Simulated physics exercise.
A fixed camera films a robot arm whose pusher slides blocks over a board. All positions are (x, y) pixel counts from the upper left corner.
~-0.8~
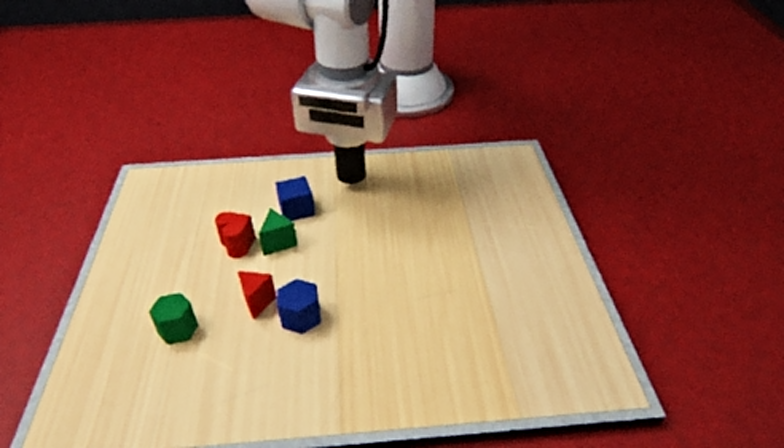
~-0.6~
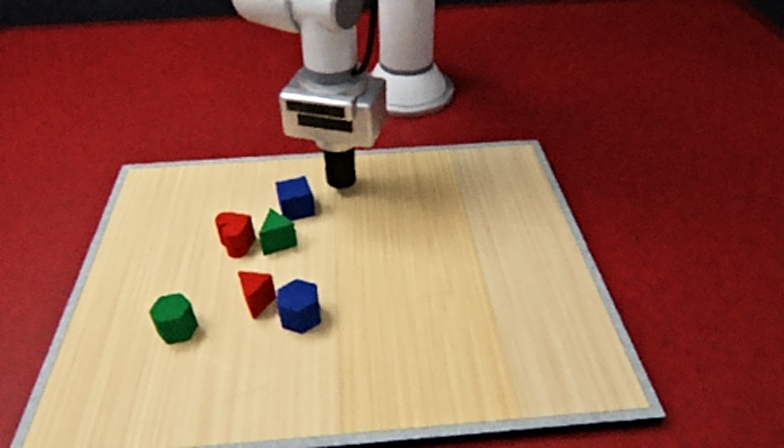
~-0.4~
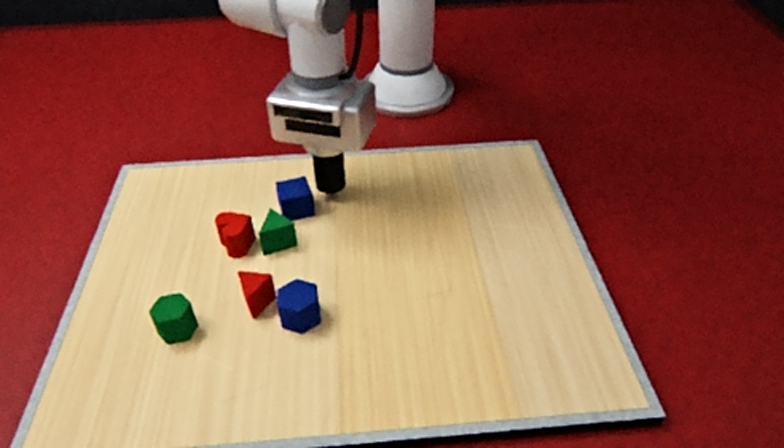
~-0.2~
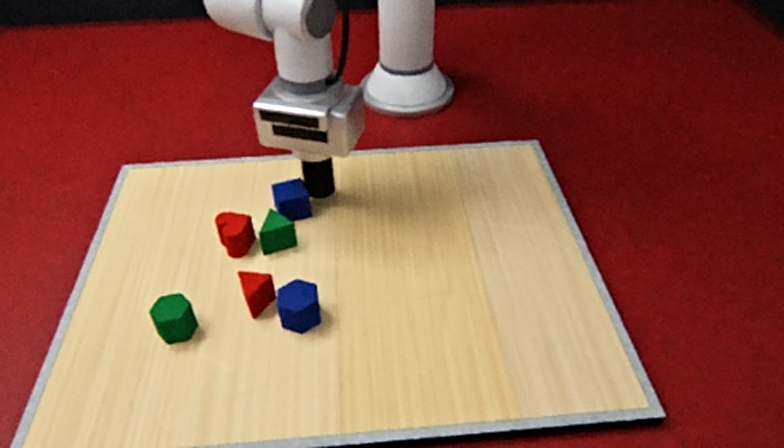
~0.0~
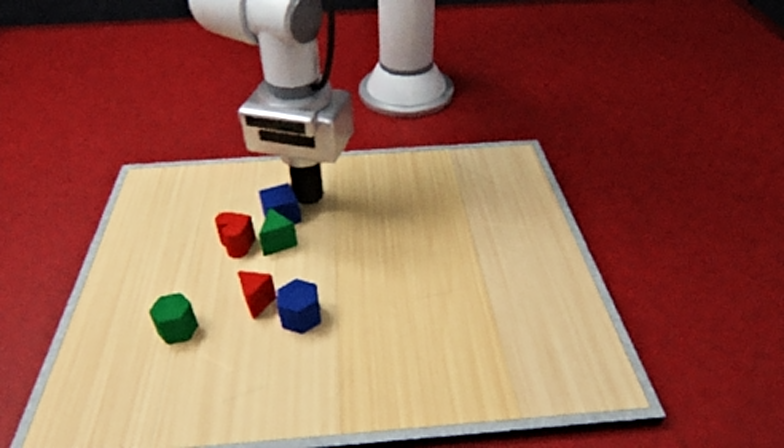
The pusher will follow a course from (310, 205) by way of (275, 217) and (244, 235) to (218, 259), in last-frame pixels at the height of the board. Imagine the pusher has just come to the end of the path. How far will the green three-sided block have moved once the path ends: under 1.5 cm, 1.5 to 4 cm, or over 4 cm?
It will move less than 1.5 cm.
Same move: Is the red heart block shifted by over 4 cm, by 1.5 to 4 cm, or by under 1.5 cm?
Result: Over 4 cm.
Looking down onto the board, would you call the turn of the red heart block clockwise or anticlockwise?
It twists clockwise.
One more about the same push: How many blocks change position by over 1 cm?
Two blocks shift.
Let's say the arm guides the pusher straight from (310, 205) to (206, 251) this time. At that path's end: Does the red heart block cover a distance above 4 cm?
That would be a yes.
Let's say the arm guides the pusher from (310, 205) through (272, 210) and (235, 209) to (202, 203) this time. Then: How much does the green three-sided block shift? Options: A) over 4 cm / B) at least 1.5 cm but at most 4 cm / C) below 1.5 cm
The answer is C.
What follows on the original path. One third of the way, pusher at (273, 206); red heart block at (222, 228), turned 20° clockwise; green three-sided block at (274, 223), turned 15° anticlockwise; blue square block at (244, 210), turned 30° anticlockwise.
Two thirds of the way, pusher at (241, 225); red heart block at (187, 250), turned 20° clockwise; green three-sided block at (274, 223), turned 15° anticlockwise; blue square block at (209, 230), turned 35° anticlockwise.
At the end, pusher at (215, 248); red heart block at (150, 271), turned 30° clockwise; red three-sided block in place; green three-sided block at (274, 223), turned 15° anticlockwise; blue square block at (179, 252), turned 20° anticlockwise.
